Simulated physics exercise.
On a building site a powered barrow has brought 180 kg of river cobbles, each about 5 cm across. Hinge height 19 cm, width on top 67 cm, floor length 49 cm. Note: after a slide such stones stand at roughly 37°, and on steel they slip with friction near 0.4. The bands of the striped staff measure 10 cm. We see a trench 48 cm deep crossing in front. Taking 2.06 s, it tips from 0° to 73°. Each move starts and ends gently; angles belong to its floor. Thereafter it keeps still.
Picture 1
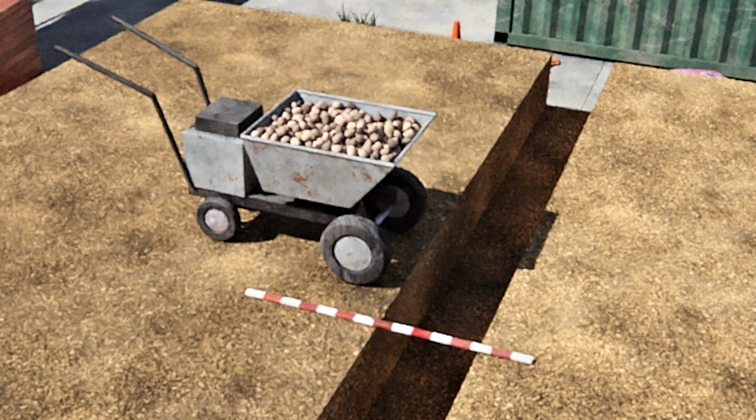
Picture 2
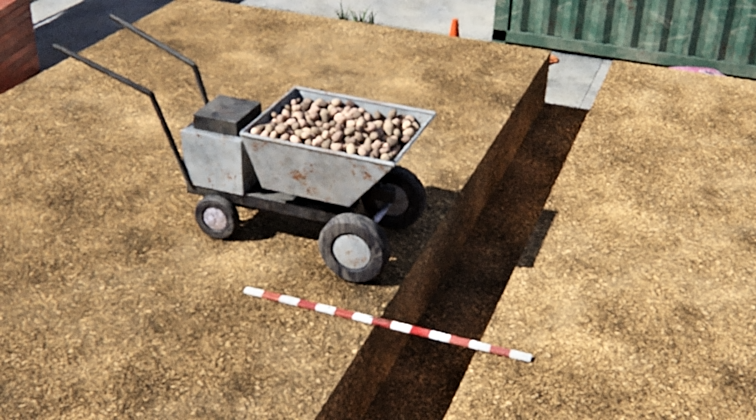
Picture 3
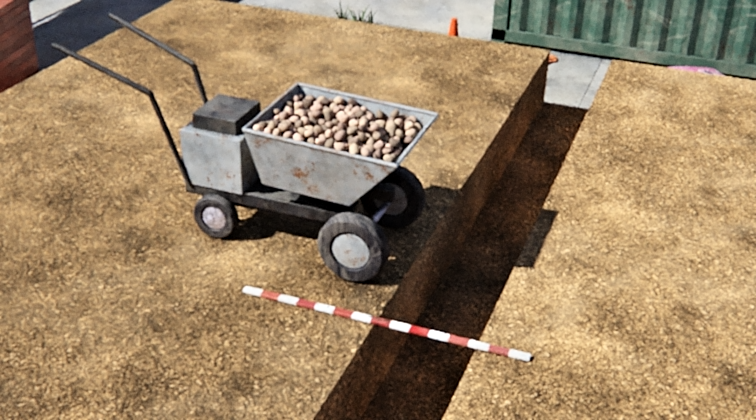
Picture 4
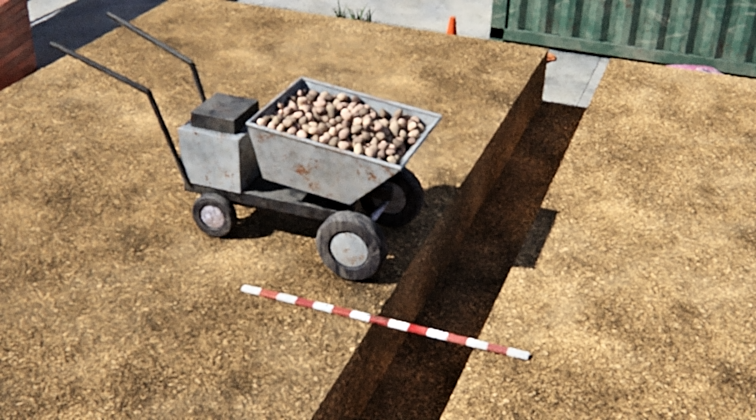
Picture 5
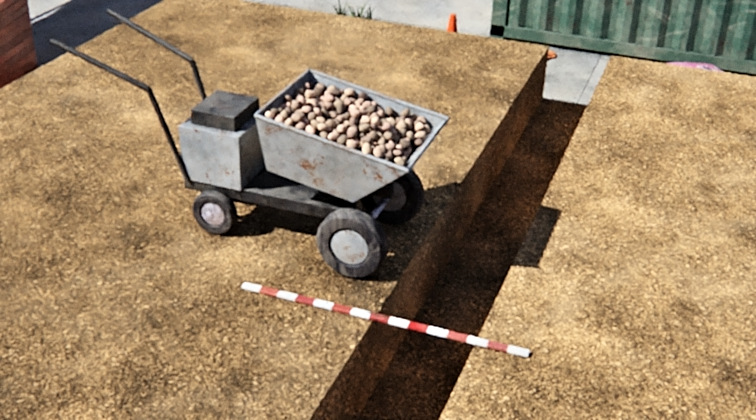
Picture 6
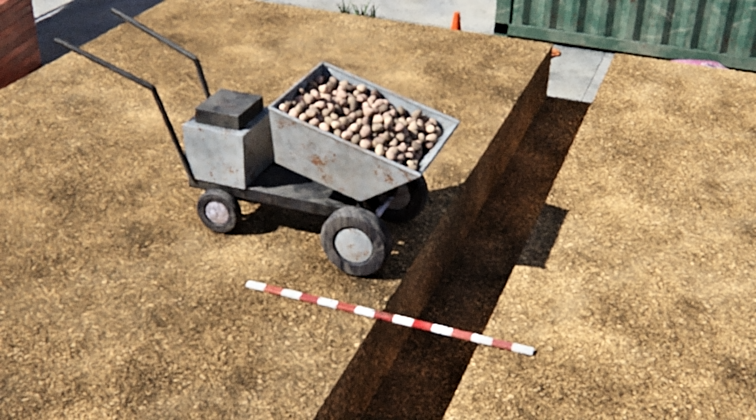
The grey metal tray of a small four-wheeled barrow, heaped with pale brown and pinkish stones, tilts gradually, its rear rising and its right-hand lip dipping slightly. The barrow stands left of a dark trench on sandy ground, behind a red-and-white striped staff, with a green corrugated wall at upper right. Seen from above, the site shifts slightly in view as the camera wavers, while the wheels stay put.
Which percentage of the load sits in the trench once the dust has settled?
Near 69 per cent.
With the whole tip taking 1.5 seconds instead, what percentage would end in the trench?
Around 60 per cent would end in the trench.
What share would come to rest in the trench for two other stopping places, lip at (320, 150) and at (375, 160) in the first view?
That gives roughly 100 per cent and roughly 95 per cent.
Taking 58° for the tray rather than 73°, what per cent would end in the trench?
I'd expect around 50 in a hundred.
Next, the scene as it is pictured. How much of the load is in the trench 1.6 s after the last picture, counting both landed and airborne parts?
Approx. 35 % of the load.
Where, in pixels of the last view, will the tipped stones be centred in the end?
Somewhere near pixel (490, 326).
Then, 0.9 s after the last picture the floor is at 61°, 95 % in the tray, 5 % in the trench; the foremost stones are at (502, 282).
Then, 1.6 s after the last picture the floor is at 73°, 42 % in the tray, 34 % in the trench, 25 % past the trench; the foremost stones are at (627, 311).
Then, 1.9 s after the last picture the floor is at 73°, 19 % in the tray, 49 % in the trench, 33 % past the trench; the foremost stones are at (674, 312).
Then, 3.9 s after the last picture the floor is at 73°, 0 % in the tray, 69 % in the trench, 31 % past the trench; the foremost stones are at (685, 316).
